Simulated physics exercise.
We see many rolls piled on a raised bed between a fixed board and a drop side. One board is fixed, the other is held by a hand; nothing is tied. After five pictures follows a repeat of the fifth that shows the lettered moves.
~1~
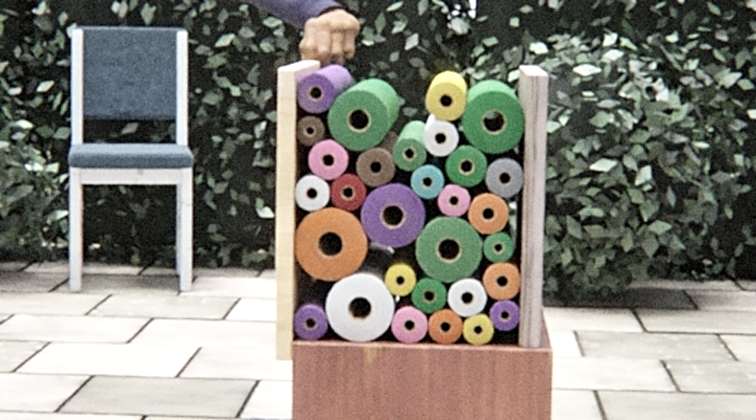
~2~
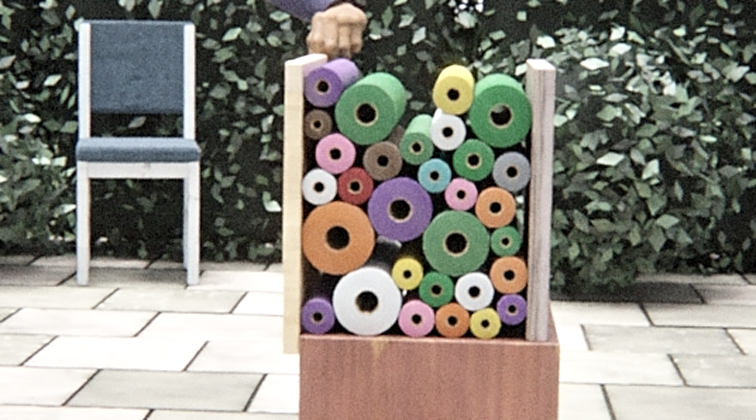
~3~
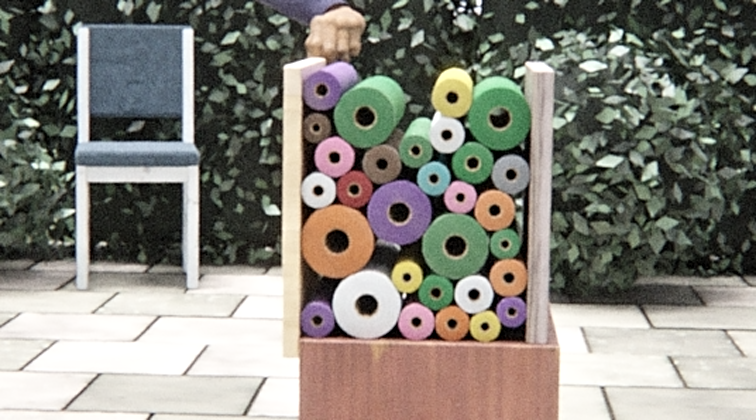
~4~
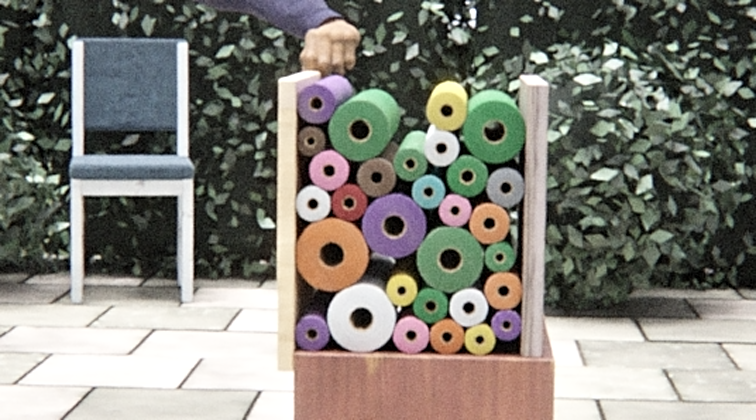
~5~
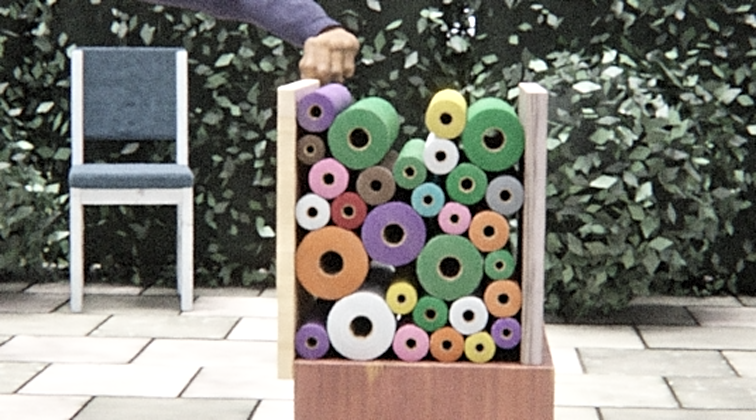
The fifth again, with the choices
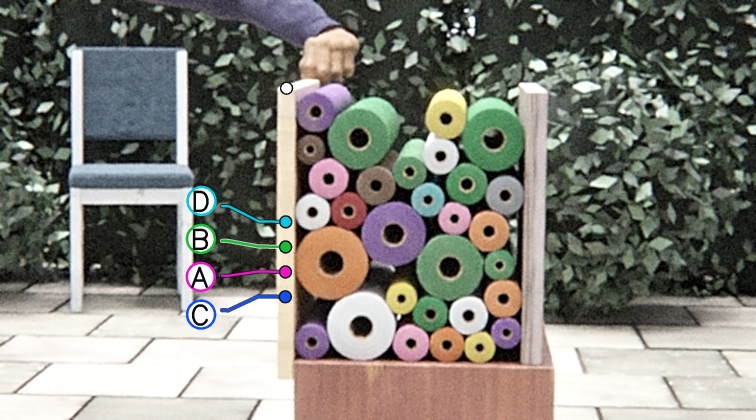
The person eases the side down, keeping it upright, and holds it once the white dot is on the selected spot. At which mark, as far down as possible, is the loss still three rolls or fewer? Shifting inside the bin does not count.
The last mark within the limit is D.
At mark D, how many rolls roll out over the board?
It comes to two.
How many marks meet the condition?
The number is one.
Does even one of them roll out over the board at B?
Yes.
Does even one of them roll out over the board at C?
Yes, at C.
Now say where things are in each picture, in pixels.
The first picture shows side board (302, 198); a purple roll (311, 323); a green roll (430, 296).
The second picture shows a green roll (437, 290); a green roll (456, 243).
The third picture shows a green roll (505, 244); a brown roll (382, 164).
The fourth picture shows a green roll (495, 131); side board (303, 209).
The fifth picture shows a purple roll (312, 342); a green roll (431, 314); a green roll (450, 267).
On the marked copy, A at (286, 272); B at (286, 247); C at (285, 297); D at (286, 222); the white dot at (287, 88).
With D. Early on, top of the board (295, 149).
Further on, top of the board (295, 218).
At the end, top of the board (295, 221), two out over the board.
As for the rest, A more than three out over the board; B more than three out over the board; C more than three out over the board.
